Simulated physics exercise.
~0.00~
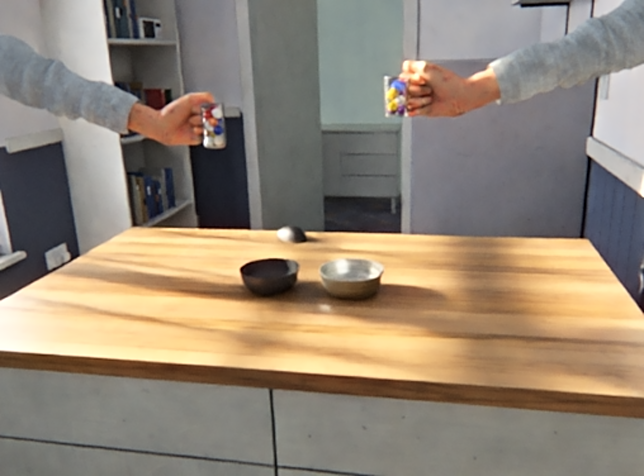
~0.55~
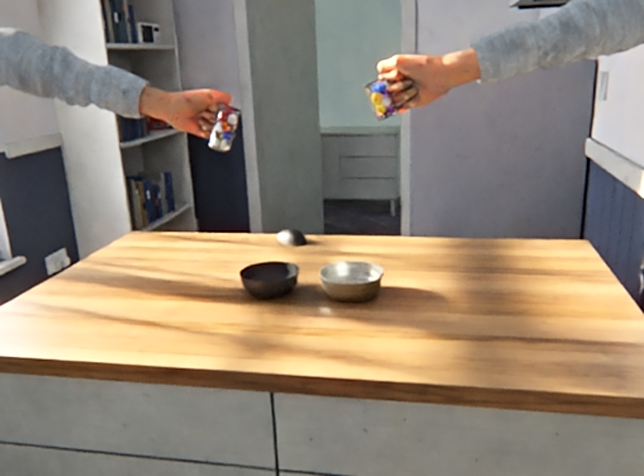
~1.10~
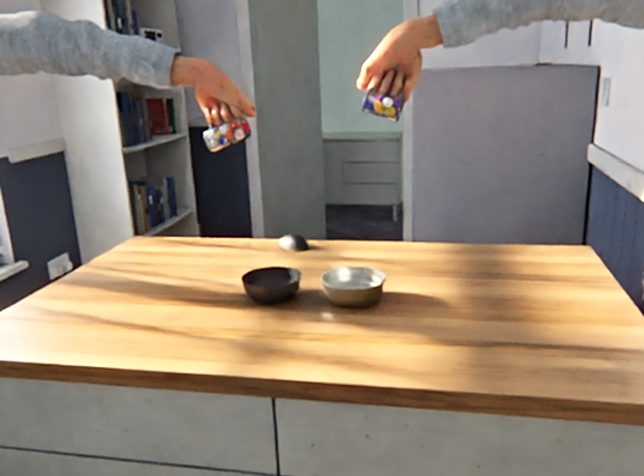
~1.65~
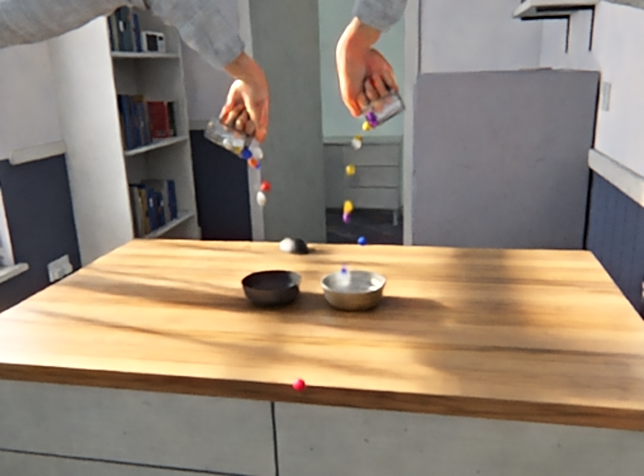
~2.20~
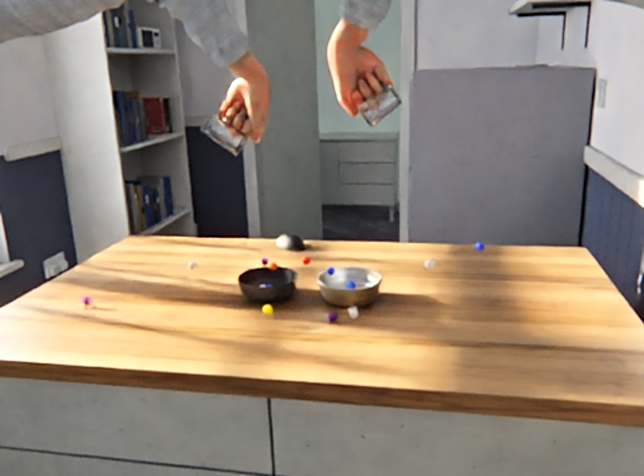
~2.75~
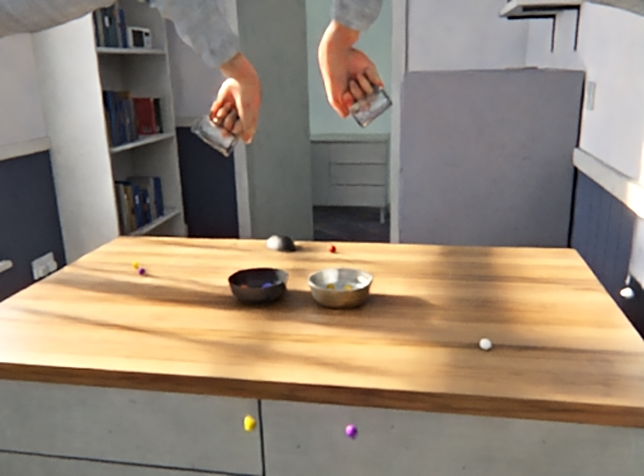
The clip opens on a wooden counter with a dark bowl and a metallic bowl side by side, while two hands in grey sleeves hold clear cups of colourful little balls high above them. The hands move inward slightly and tilt the cups until they lie on their sides. Both cups then tip further, and the balls tumble down in two streams. Some land in the bowls, while others bounce and scatter across the wood. At the end the emptied cups hang upside down, a few stray balls remain on the counter, and others drop past its edges.
